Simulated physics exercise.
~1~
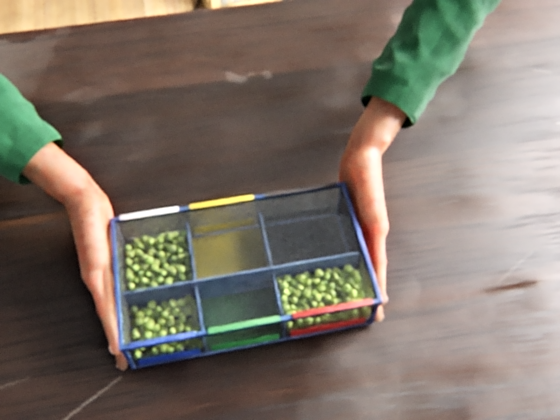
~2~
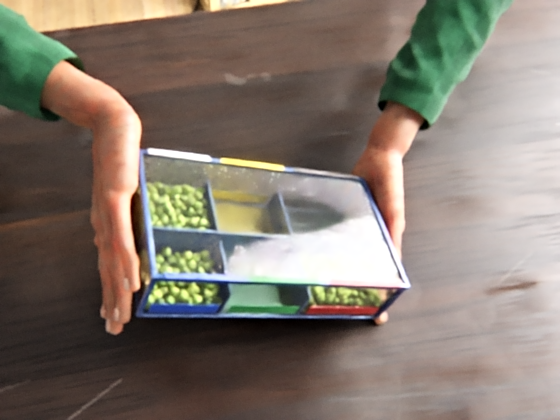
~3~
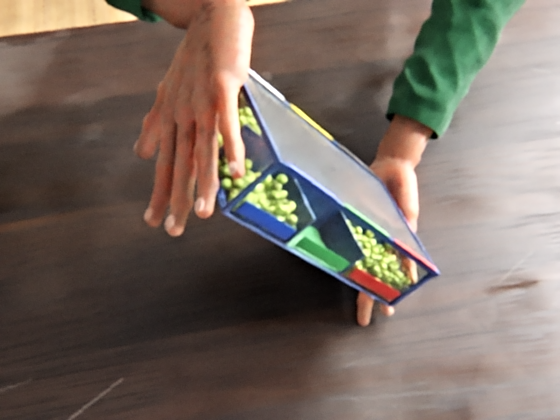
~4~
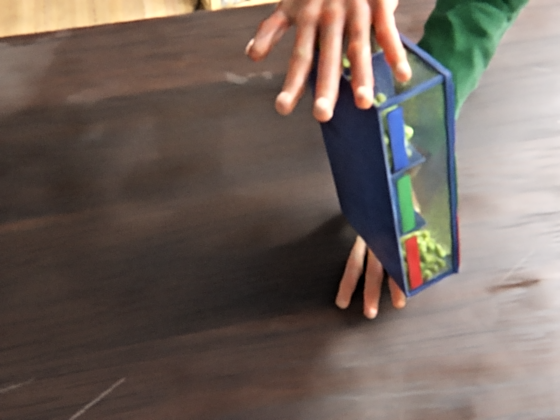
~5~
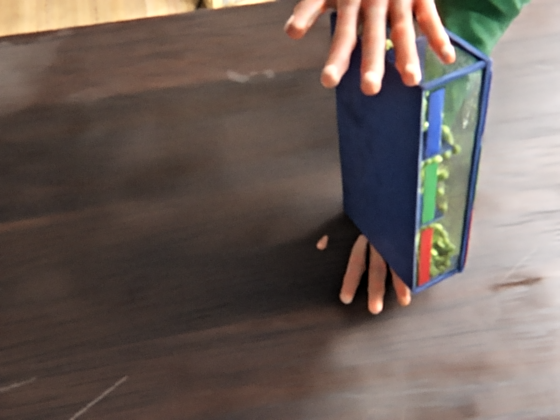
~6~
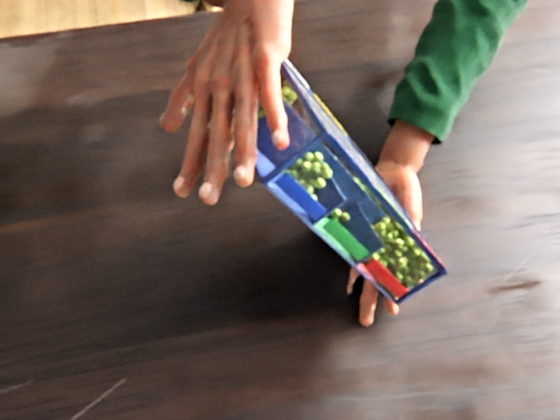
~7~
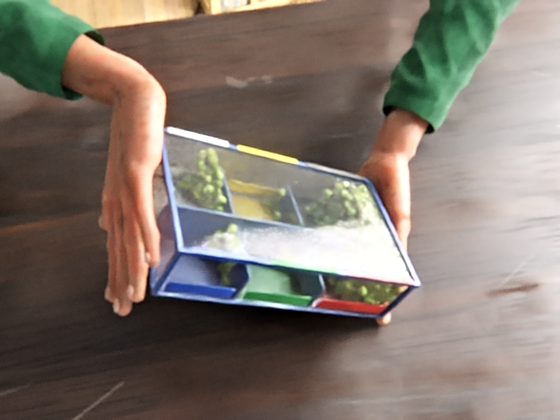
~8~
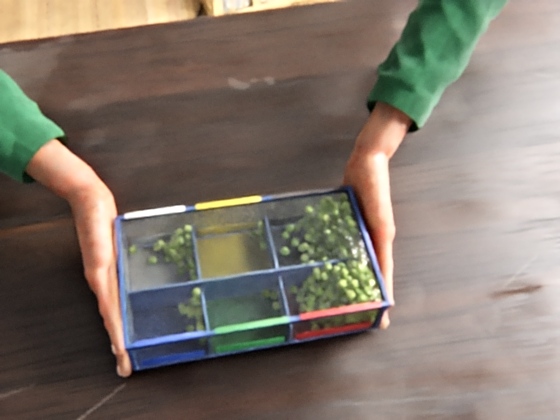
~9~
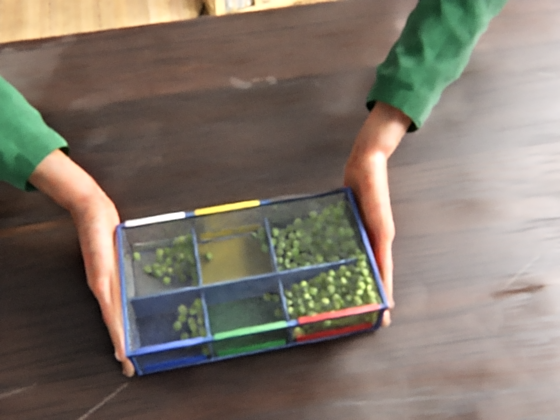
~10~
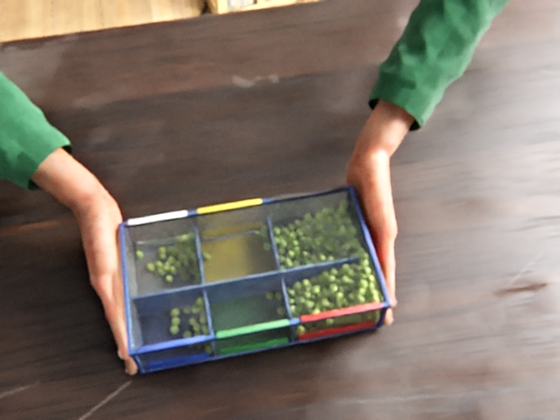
The video shows two hands tilting a clear-lidded, six-compartment box of green peas up onto its side above a dark wooden table, then lowering it flat again, leaving most peas in the two right compartments, fewer in the left ones, and the middle ones empty.
